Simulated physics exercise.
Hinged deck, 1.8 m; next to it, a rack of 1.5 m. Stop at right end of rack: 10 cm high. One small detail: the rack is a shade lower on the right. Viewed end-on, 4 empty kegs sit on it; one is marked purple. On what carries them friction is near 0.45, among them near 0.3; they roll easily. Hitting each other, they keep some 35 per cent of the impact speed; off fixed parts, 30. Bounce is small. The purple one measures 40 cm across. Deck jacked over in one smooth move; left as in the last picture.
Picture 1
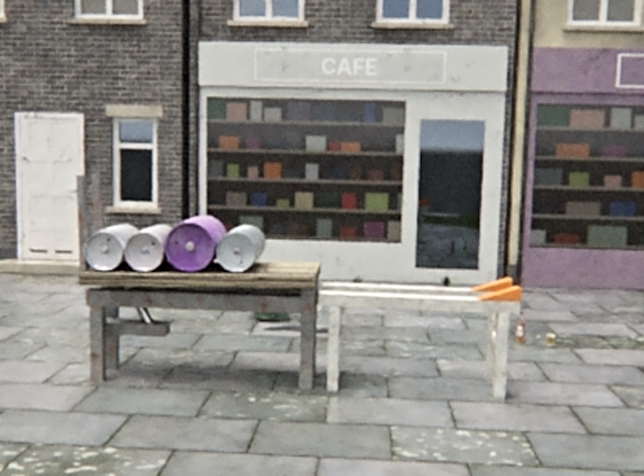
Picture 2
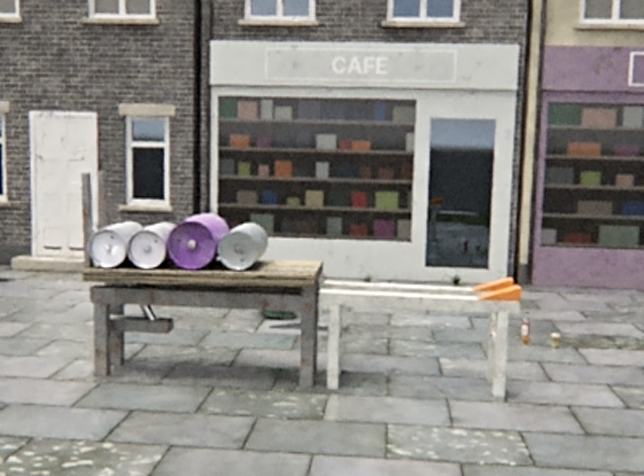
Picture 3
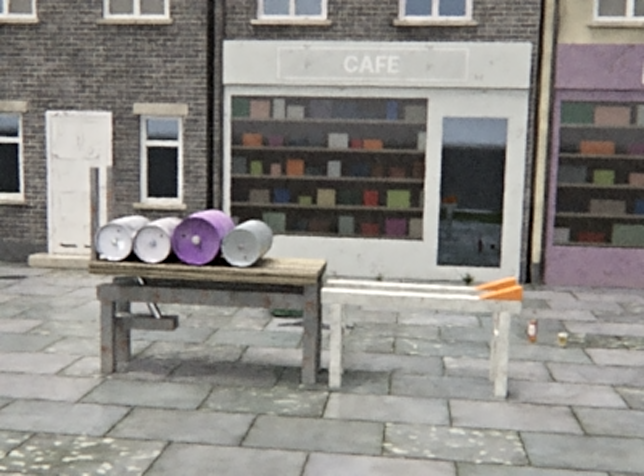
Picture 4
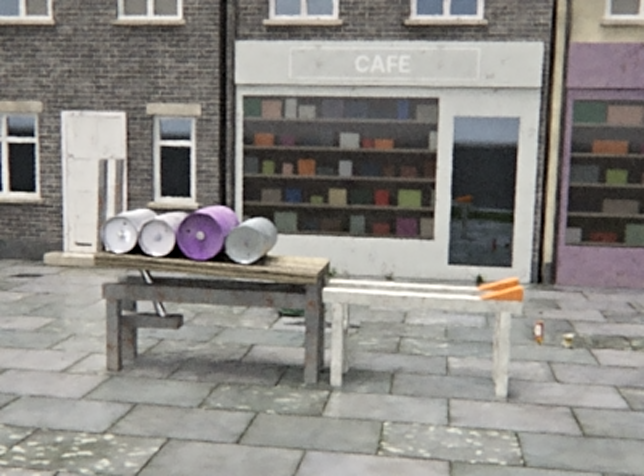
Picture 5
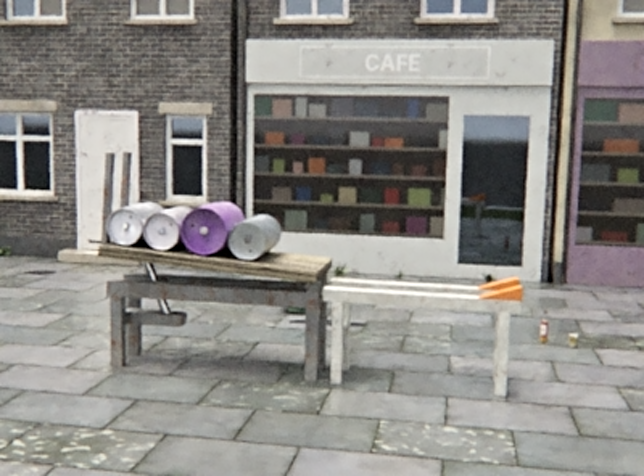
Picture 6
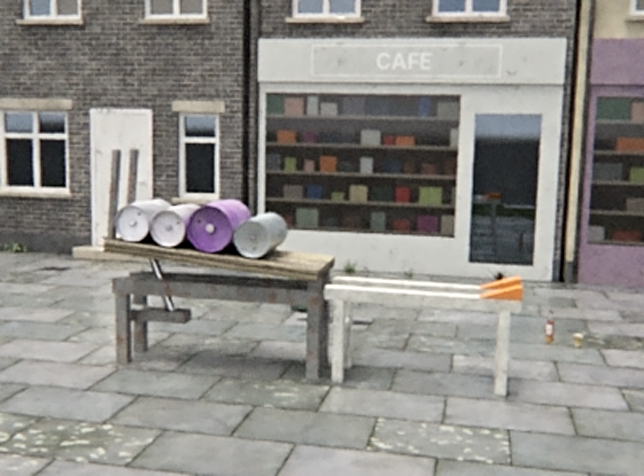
Four barrels, three grey and one purple third from the left, lie in a row on a wooden board on a grey workbench, seen from the front across a paved street before a brick terrace and pale cafe. To the right stands a low white trestle with orange-tipped rails. The board's left end tilts gradually upward, the barrels staying together, while the view drifts slightly, shifting the shopfronts rightward.
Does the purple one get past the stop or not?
Nothing stops it: Purple is not escaping.
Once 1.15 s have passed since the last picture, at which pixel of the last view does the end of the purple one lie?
Roughly at (255, 234) in the last picture.
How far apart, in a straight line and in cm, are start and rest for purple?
Displacement for purple: 210.
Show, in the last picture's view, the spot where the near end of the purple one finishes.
It comes to rest at about (470, 272).
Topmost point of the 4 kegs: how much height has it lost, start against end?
Some 15 centimetres.
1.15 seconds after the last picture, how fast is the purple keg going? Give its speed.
0.5 m/s or so.
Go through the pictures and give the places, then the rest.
Purple (190, 247); deck tilted 1° back; stop top at (519, 290), in the first frame.
Purple (192, 245); deck tilted 1° back, in the second frame.
Purple (196, 240); deck level, in the third frame.
Purple (200, 236); deck tilted 2° to the rack, in the fourth frame.
Purple (204, 231); deck tilted 4° to the rack, in the fifth frame.
Purple (210, 229); deck tilted 4° to the rack, in the sixth frame.
Another 1.2 s on from the last picture, purple is on the deck, 55 cm from the hinge, rolling right; 0 of 4 over the stop.
Another 2.5 s on from the last picture, purple is on the rack, 110 cm from the rack's far end, rolling right; 0 of 4 over the stop.
Another 4.3 s on from the last picture, purple is on the rack, 35 cm from the rack's far end; 1 of 4 over the stop.
In the end (6.0 s after the last picture), purple is on the rack, 40 cm from the rack's far end; 1 of 4 over the stop.
